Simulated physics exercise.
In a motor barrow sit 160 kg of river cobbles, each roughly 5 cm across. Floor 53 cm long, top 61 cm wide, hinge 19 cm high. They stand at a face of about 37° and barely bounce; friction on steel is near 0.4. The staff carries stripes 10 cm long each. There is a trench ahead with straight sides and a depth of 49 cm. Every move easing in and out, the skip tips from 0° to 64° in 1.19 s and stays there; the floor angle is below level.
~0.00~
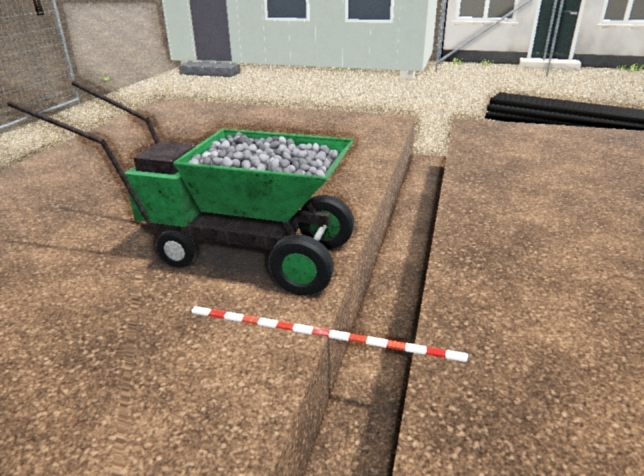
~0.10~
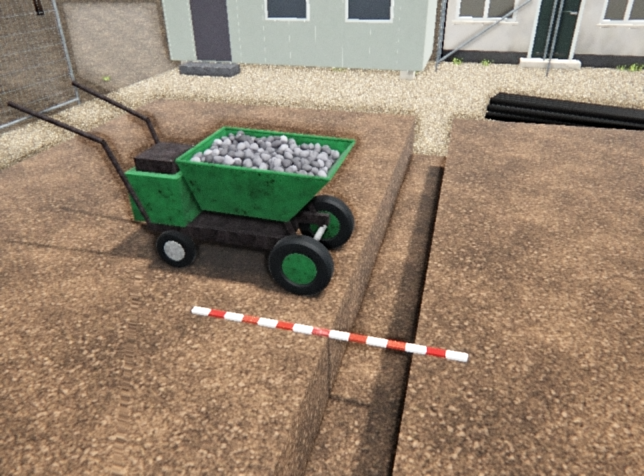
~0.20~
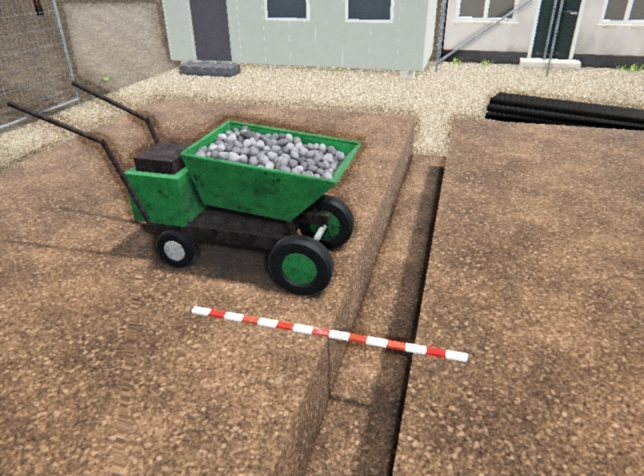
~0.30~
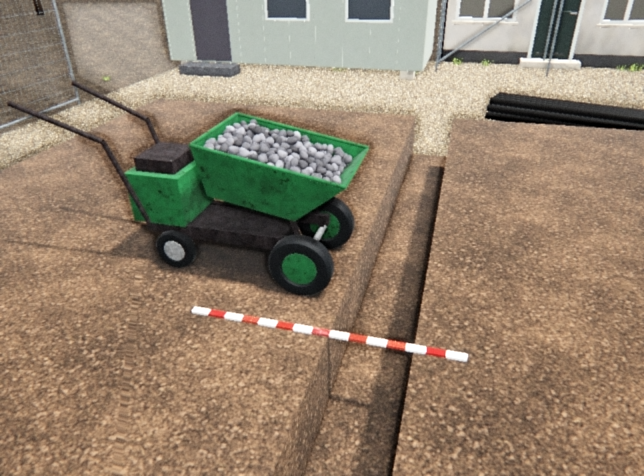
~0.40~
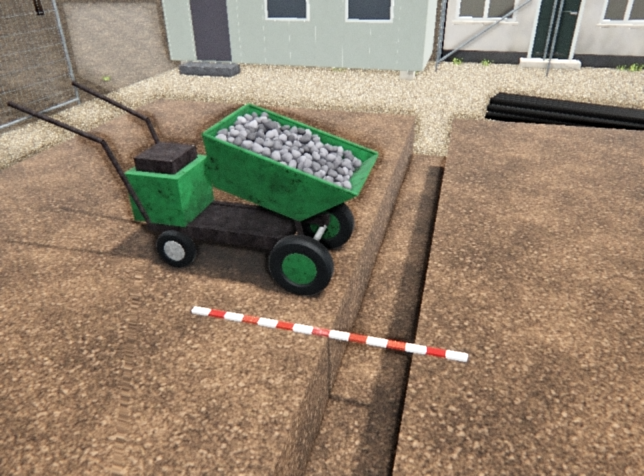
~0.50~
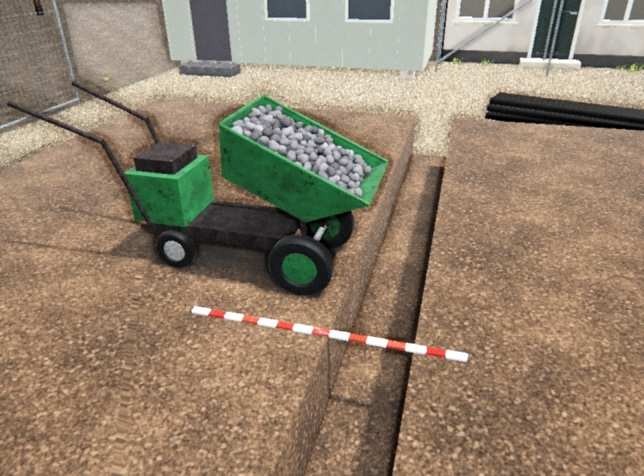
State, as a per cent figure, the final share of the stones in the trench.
The final share is about 37 per cent.
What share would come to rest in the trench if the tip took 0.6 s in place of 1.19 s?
About 25%.
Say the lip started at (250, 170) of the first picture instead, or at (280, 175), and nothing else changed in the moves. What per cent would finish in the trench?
100 % and 85 %.
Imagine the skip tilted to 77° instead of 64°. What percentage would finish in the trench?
With that change, near 30 per cent.
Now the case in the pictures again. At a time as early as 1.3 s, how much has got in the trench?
At that moment: Approx. 5 %.
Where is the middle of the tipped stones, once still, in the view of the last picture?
Roughly at (448, 285).
After 0.9 s the floor is at 54°; 100 % in the skip; the foremost stones are at (404, 230).
After 1.3 s the floor is at 64°; 67 % in the skip, 4 % in the trench, 29 % past the trench; the foremost stones are at (490, 291).
After 1.6 s the floor is at 64°; 36 % in the skip, 7 % in the trench, 57 % past the trench; the foremost stones are at (585, 299).
After 3.6 s the floor is at 64°; 3 % in the skip, 37 % in the trench, 59 % past the trench; the foremost stones are past the picture's edge.
